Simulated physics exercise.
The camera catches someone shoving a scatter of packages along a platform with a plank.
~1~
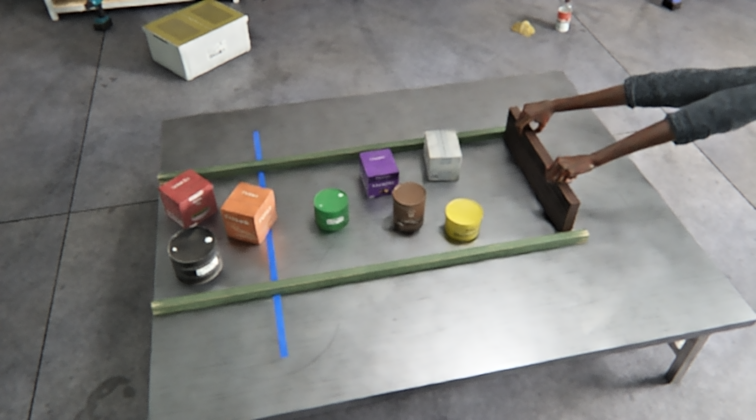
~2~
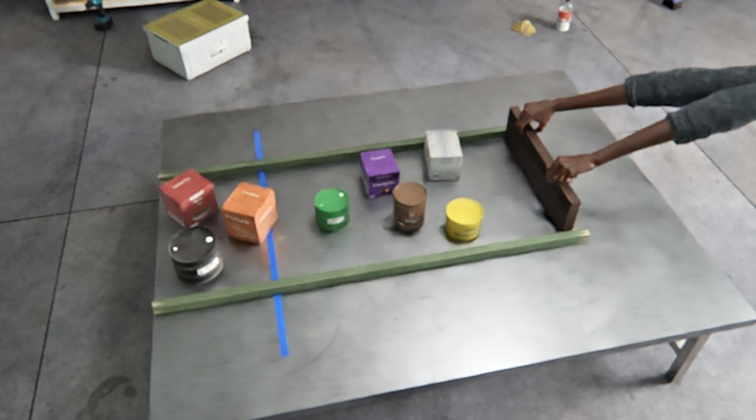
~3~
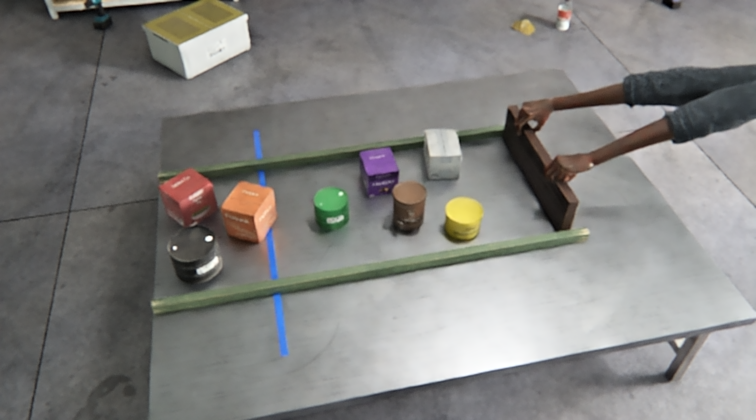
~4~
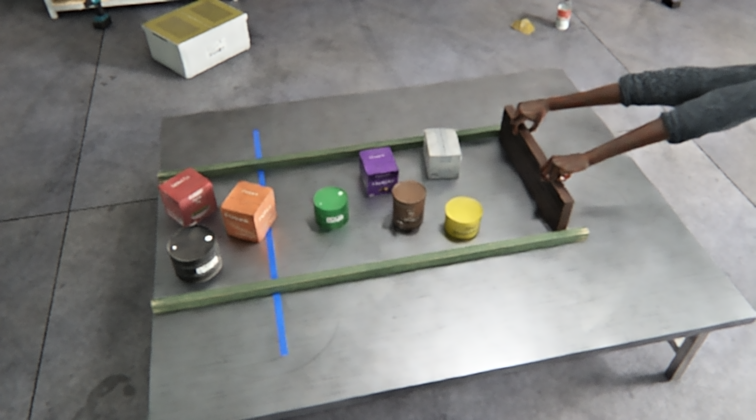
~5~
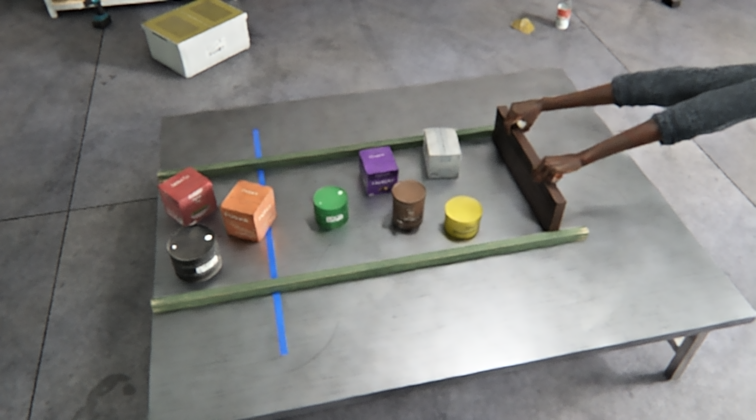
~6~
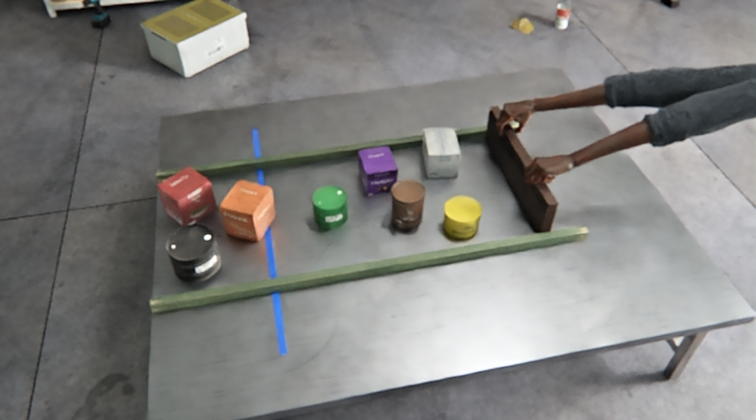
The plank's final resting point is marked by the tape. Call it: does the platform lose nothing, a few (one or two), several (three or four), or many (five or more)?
It loses nothing.
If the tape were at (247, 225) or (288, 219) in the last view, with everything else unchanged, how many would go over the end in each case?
First try 1, second try 0.
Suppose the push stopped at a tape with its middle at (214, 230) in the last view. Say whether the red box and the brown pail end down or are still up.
Here's the result: The red box ends up below, while as for the brown pail, it keeps its place.
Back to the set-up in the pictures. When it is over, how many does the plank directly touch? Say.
The count in contact is 4.
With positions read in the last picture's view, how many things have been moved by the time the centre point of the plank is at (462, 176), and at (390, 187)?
First position 2; second position 4.
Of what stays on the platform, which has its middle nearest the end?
Red box.
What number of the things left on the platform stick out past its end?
The number would be 1.
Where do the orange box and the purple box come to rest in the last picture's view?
The first ends close to (211, 214), the second close to (212, 187).
A little later, none off yet; red box at rest near (188, 197); black canister at rest near (194, 253); orange box at rest near (249, 211).
When it is over, the number that fall off is zero.
